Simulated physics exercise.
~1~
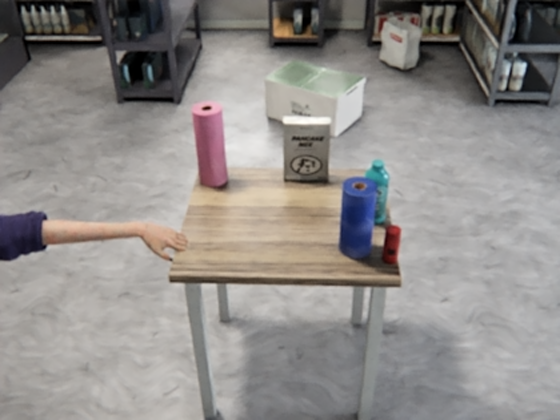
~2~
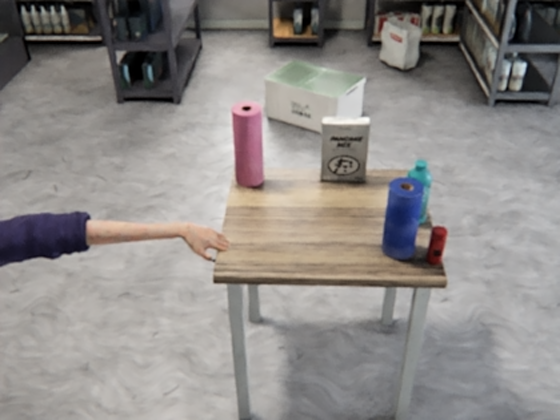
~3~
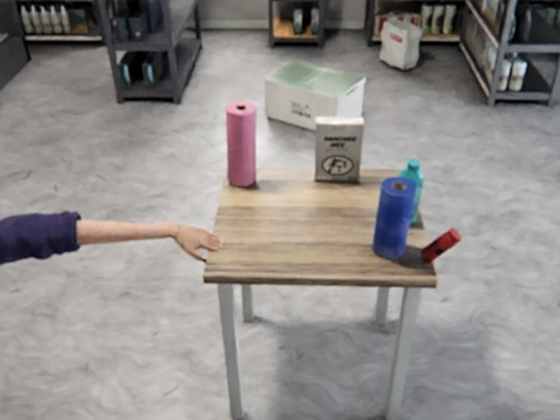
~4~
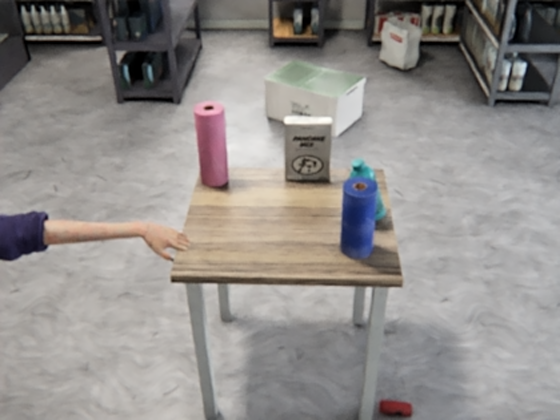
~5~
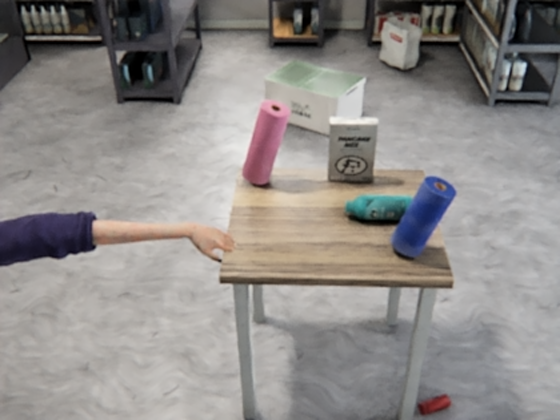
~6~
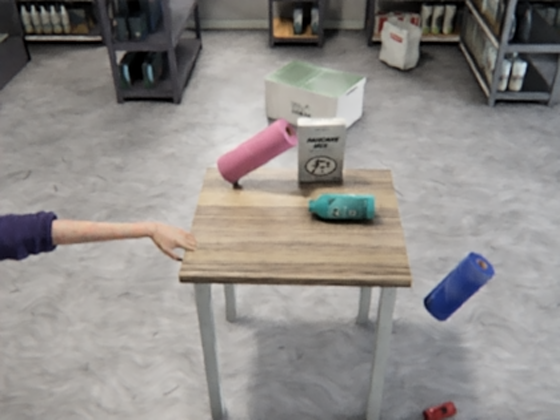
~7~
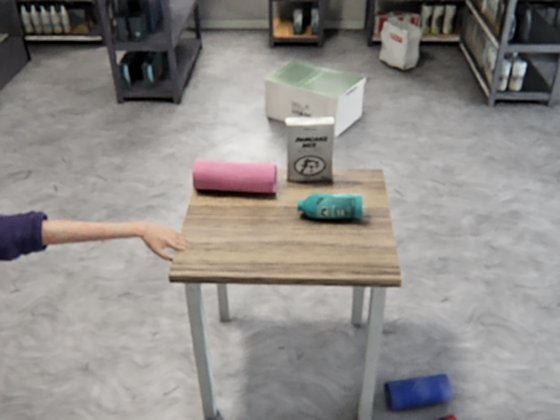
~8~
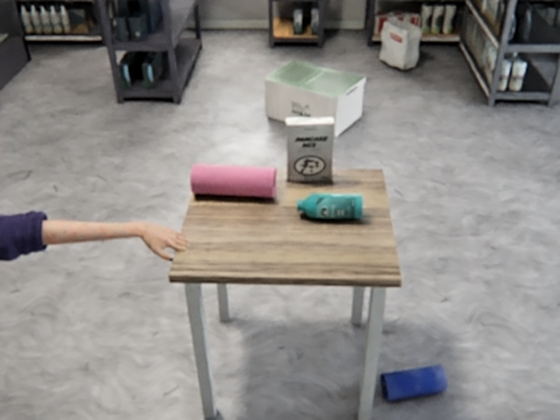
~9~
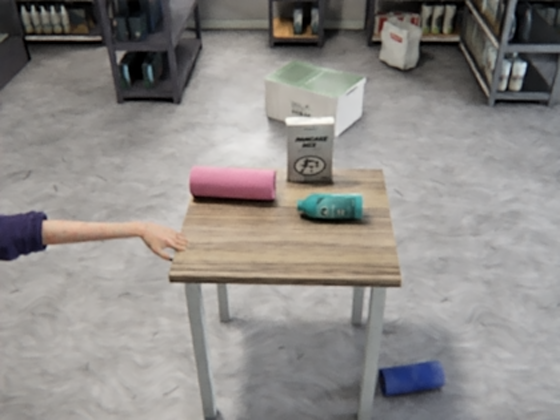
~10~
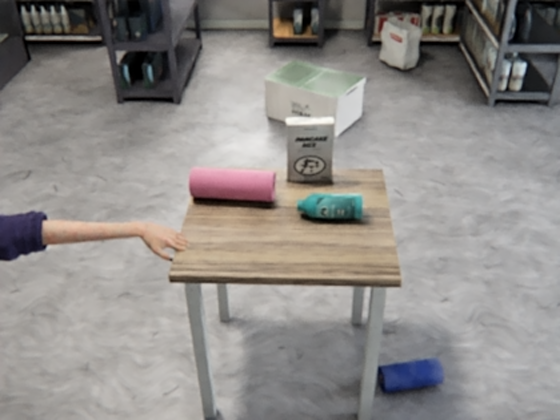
To begin with, a hand rests on the left edge of a small wooden-topped table holding a pink roll, a white packet, a turquoise bottle, a blue roll and a red shaker. The arm pushes the table right and draws it back left, and the red shaker tips off the right side onto the floor. As the table moves right again, the turquoise bottle topples and both rolls lean. On the next return left, the blue roll drops to the floor and the pink roll falls onto its side. Finally, the table is still, with the white packet standing beside the toppled bottle and pink roll.
